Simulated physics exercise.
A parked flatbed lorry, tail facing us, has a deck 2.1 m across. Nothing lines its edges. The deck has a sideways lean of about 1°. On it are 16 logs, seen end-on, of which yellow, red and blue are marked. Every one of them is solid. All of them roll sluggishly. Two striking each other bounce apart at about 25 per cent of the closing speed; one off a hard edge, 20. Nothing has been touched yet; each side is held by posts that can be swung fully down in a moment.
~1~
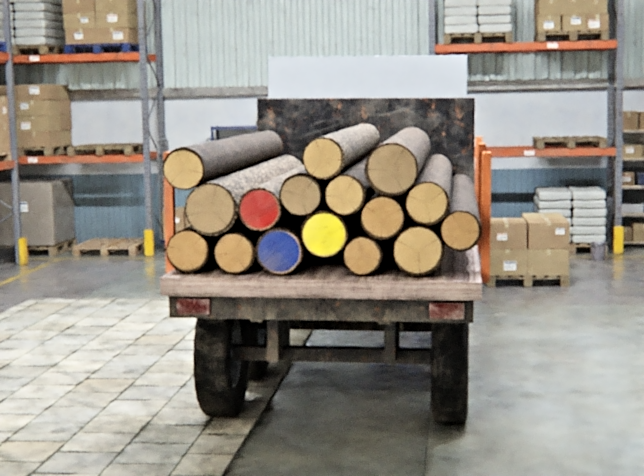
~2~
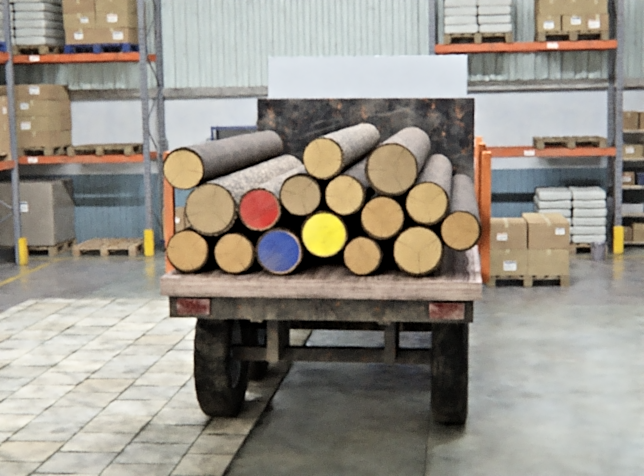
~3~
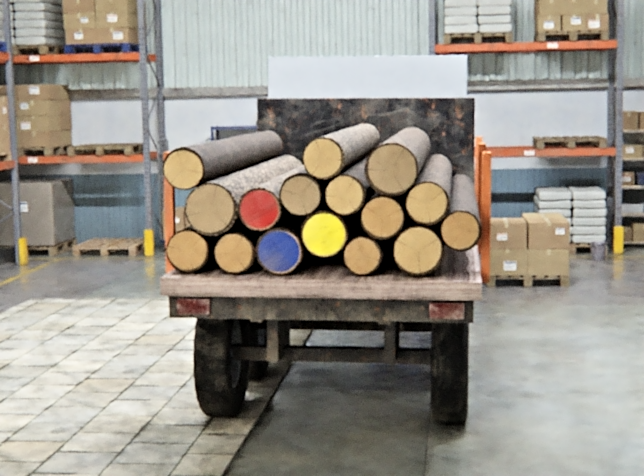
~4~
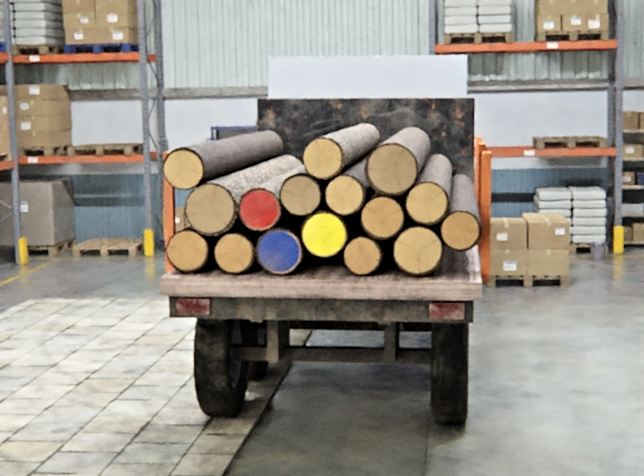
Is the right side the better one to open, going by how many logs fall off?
No, I expect the left to shed fewer.
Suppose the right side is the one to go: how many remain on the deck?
10.
Side on the left freed, after 1.0 s, yellow is up on others, 105 cm from the right edge; red is up on others, 55 cm from the left edge, rolling left; blue is on the deck, 75 cm from the left edge, rolling left; 1 of 16 is off.
Side on the left freed, at the end, yellow is on the deck, 105 cm from the left edge; red is up on others, 45 cm from the left edge; blue is on the deck, 70 cm from the left edge; 3 of 16 are off.
Side on the right freed, after 1.5 s, yellow is on the deck, 100 cm from the right edge; red is up on others, 65 cm from the left edge; blue is on the deck, 80 cm from the left edge; 3 of 16 are off.
Side on the right freed, at the end, yellow is on the deck, 100 cm from the right edge; red is up on others, 65 cm from the left edge; blue is on the deck, 80 cm from the left edge; 6 of 16 are off.
